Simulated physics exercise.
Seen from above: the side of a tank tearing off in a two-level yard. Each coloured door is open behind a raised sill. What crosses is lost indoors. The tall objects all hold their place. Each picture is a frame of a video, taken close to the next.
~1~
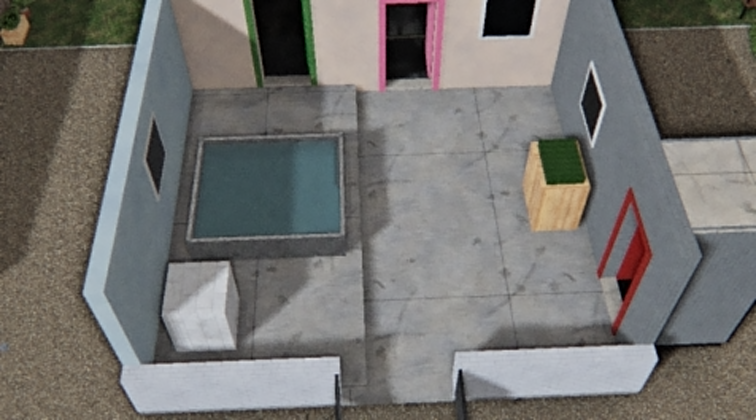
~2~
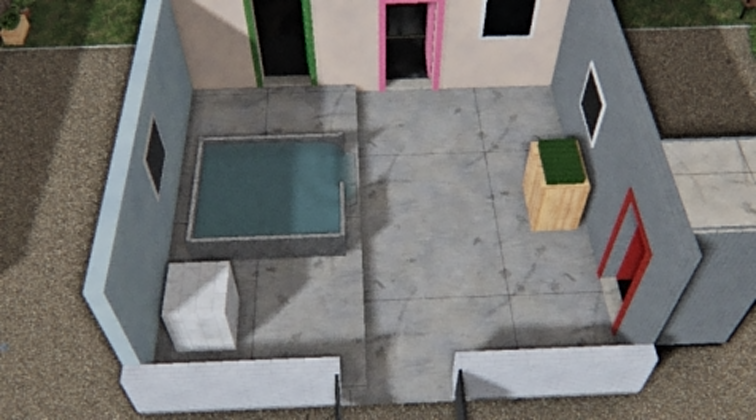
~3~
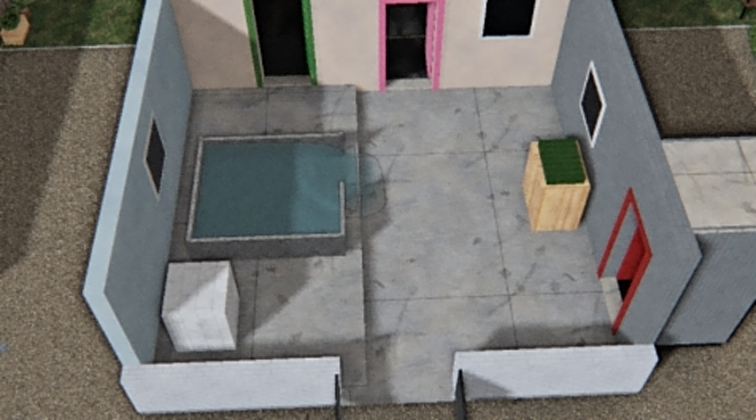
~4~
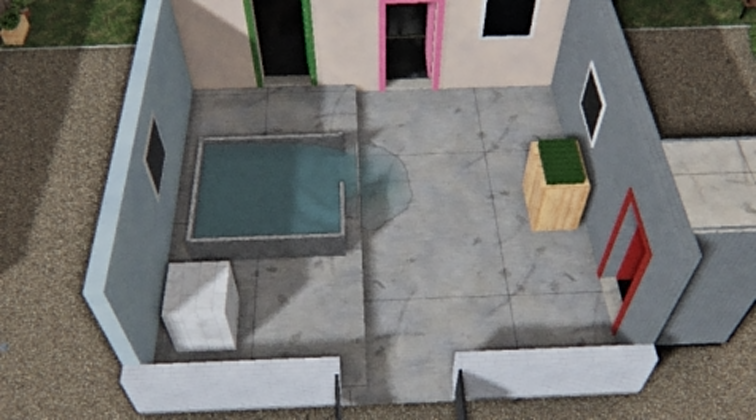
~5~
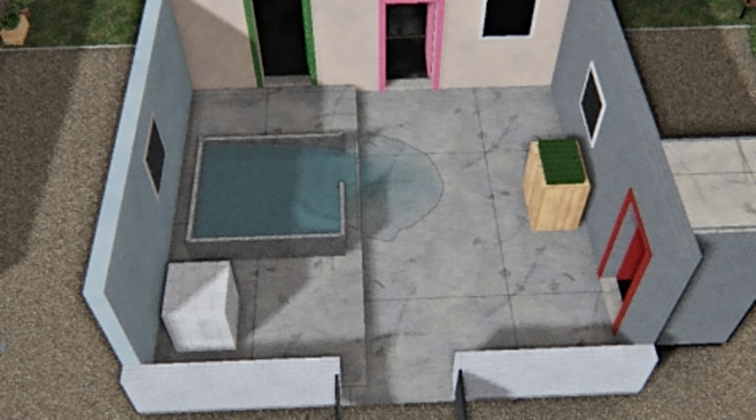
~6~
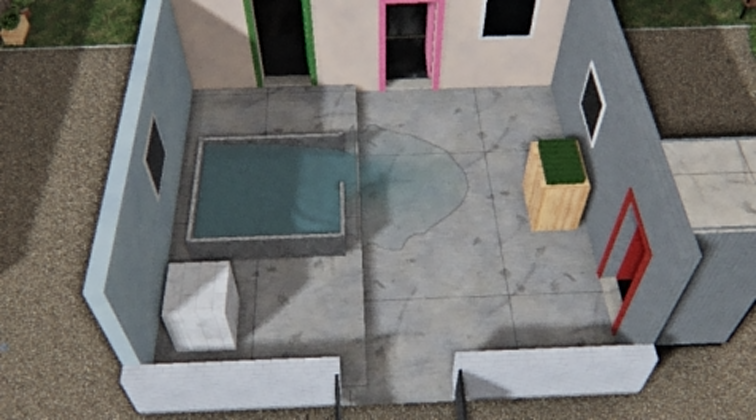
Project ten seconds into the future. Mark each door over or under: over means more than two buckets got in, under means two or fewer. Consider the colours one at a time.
Pink door - over, green door - under, red door - over.
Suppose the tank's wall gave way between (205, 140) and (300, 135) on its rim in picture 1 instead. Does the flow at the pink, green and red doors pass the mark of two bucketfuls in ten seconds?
Well, the pink door stays beneath it, then the green door gets past it, and the red door stays beneath it.
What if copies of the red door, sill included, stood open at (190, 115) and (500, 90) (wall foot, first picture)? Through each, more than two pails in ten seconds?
Well, one comes out lower, the other comes out higher.
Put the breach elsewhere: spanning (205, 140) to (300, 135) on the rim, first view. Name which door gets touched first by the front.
Answer: The green one.
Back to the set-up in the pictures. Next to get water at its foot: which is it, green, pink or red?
That would be the pink one.
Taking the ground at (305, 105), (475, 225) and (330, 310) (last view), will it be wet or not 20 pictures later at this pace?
Result, in order: Unflooded / waterlogged / unflooded.
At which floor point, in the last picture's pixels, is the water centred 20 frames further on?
Near (375, 190).
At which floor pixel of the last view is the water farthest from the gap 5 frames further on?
About (566, 172).
A moment on, water covers 25 % of the floor; the pink door not reached, the green door not reached, the red door not reached.
Next, water covers 35 % of the floor; the pink door wet at the sill, nothing in, the green door not reached, the red door not reached.
Then, water covers 45 % of the floor; the pink door under two buckets in, the green door not reached, the red door under two buckets in.
Later, water covers 55 % of the floor; the pink door under two buckets in, the green door not reached, the red door under two buckets in.
In the end, water covers 65 % of the floor; the pink door over two buckets in, the green door not reached, the red door over two buckets in.
